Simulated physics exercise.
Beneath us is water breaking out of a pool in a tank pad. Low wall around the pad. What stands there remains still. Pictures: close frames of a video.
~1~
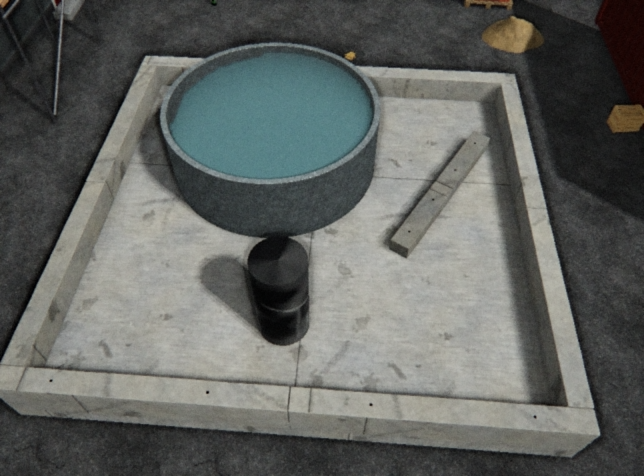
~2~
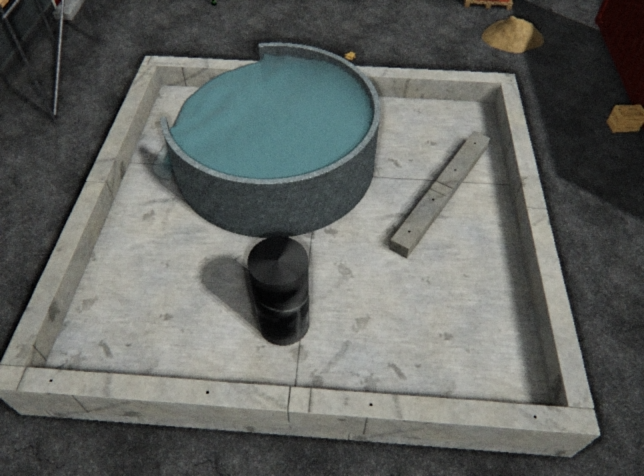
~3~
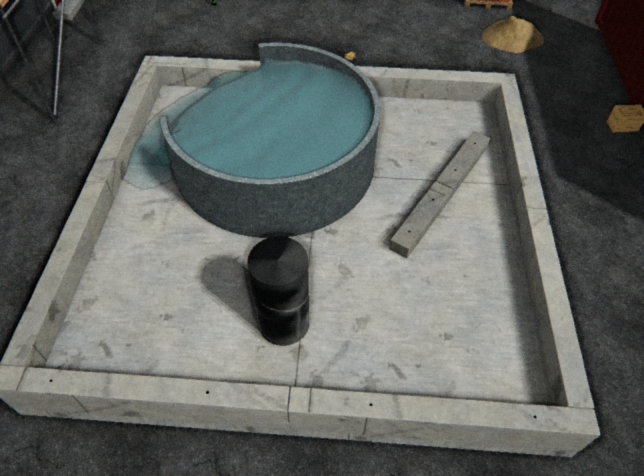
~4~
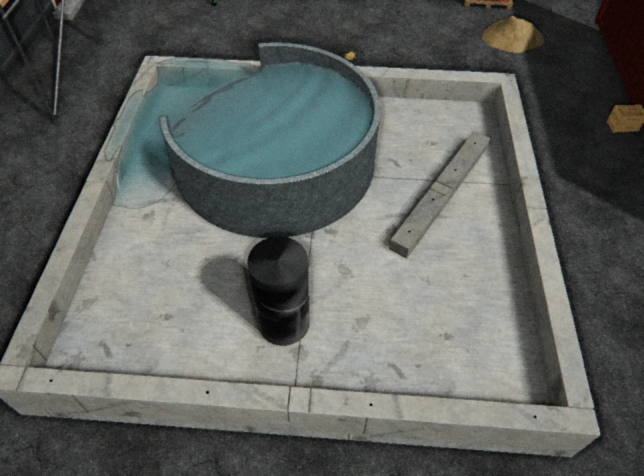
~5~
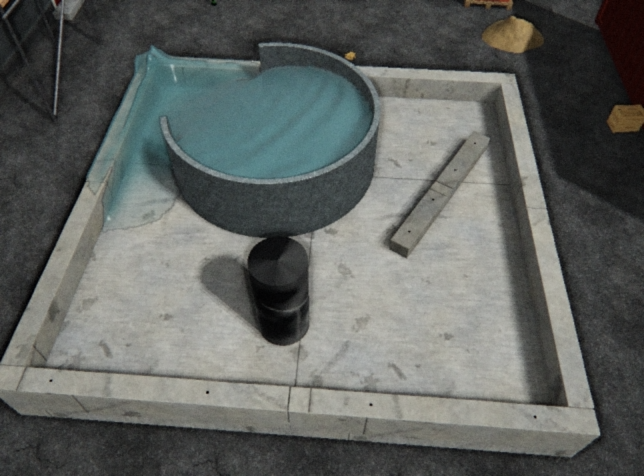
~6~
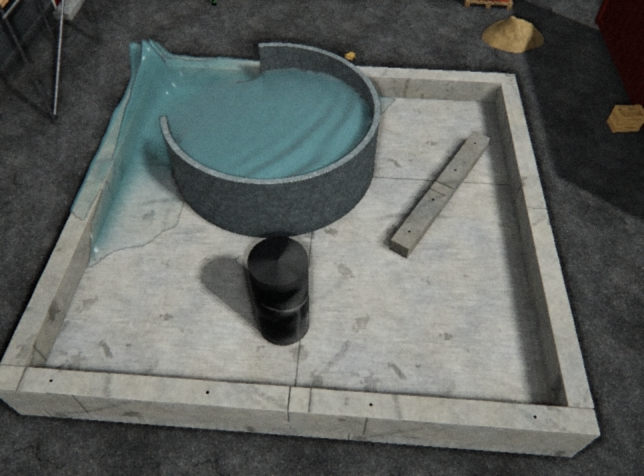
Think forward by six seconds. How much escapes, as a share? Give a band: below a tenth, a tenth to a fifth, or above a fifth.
Above a fifth escapes.
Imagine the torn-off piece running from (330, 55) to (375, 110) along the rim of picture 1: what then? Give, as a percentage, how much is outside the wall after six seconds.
My estimate is near 18 percent.
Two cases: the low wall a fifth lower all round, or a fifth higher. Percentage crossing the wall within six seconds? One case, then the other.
The first case gives roughly 36 in a hundred and the second roughly 16 in a hundred.
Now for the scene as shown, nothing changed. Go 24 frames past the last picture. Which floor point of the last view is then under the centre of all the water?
Close to (256, 189).
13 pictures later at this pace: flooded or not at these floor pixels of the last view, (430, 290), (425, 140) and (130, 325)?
First spot spared, second spot swamped, third spot swamped.
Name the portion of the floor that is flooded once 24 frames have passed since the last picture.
Roughly 85 per cent.
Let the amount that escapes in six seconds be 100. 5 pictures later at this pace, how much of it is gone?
Roughly 40 %.
A moment on, water covers 25 % of the floor; the low wall has let 5 % over.
Next, water covers 30 % of the floor; the low wall has let 10 % over.
Then, water covers 50 % of the floor; the low wall has let 23 % over.
Later, water covers 70 % of the floor; the low wall has let 24 % over.
In the end, water covers 75 % of the floor; the low wall has let 24 % over.
